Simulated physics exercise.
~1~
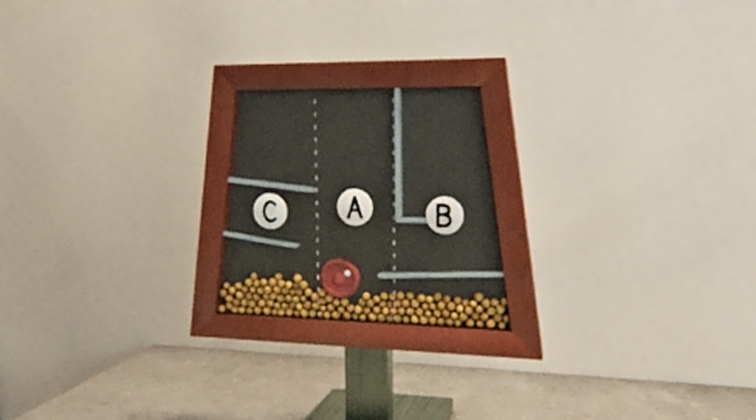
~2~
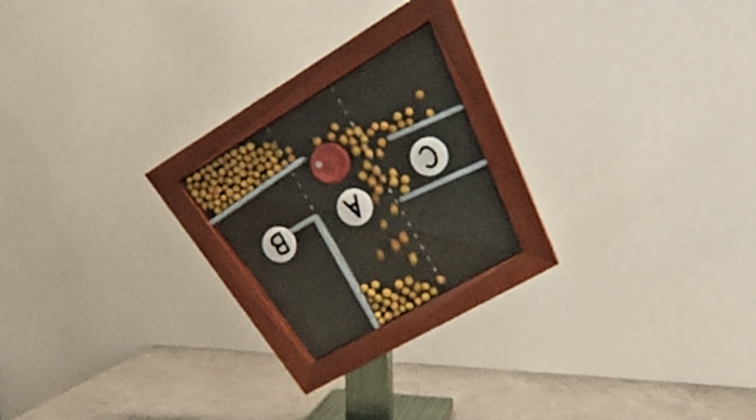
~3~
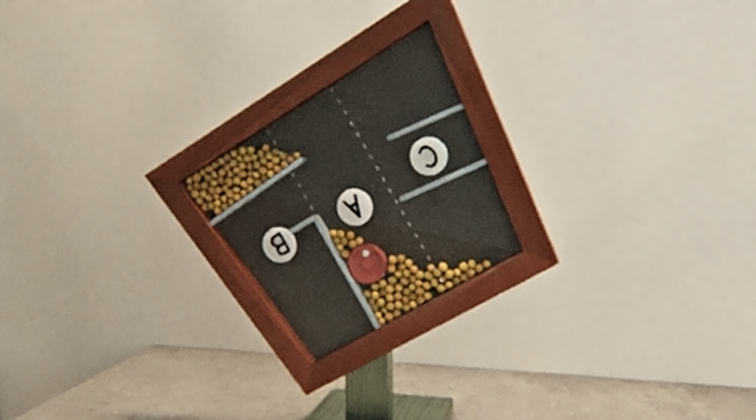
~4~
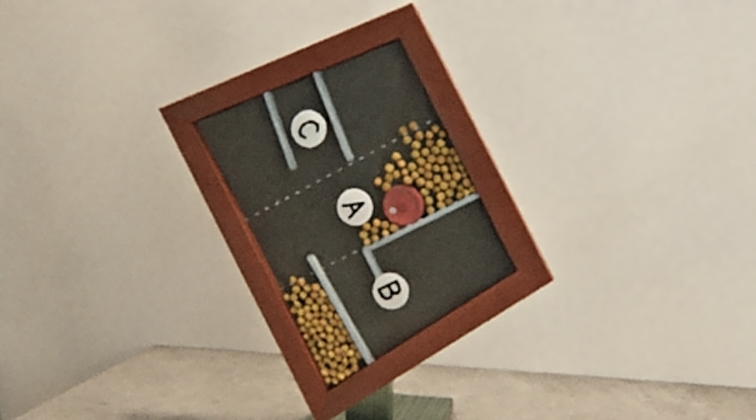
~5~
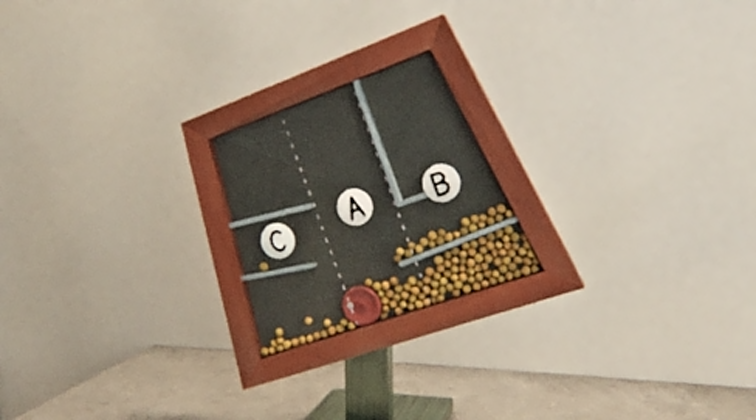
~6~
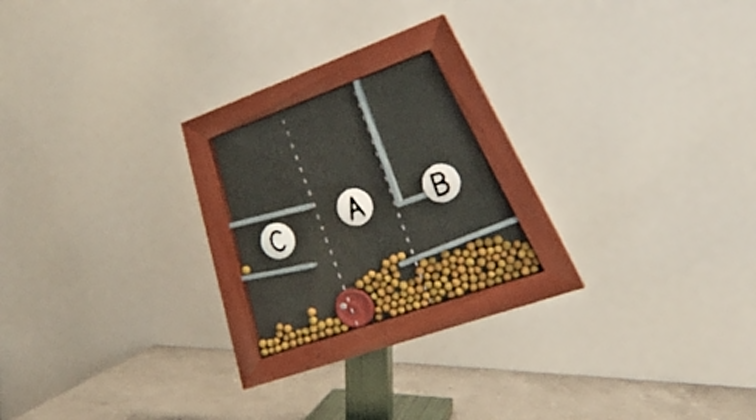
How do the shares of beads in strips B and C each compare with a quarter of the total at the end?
Strip B ends with well over a quarter of the beads, while strip C ends with less than a quarter.
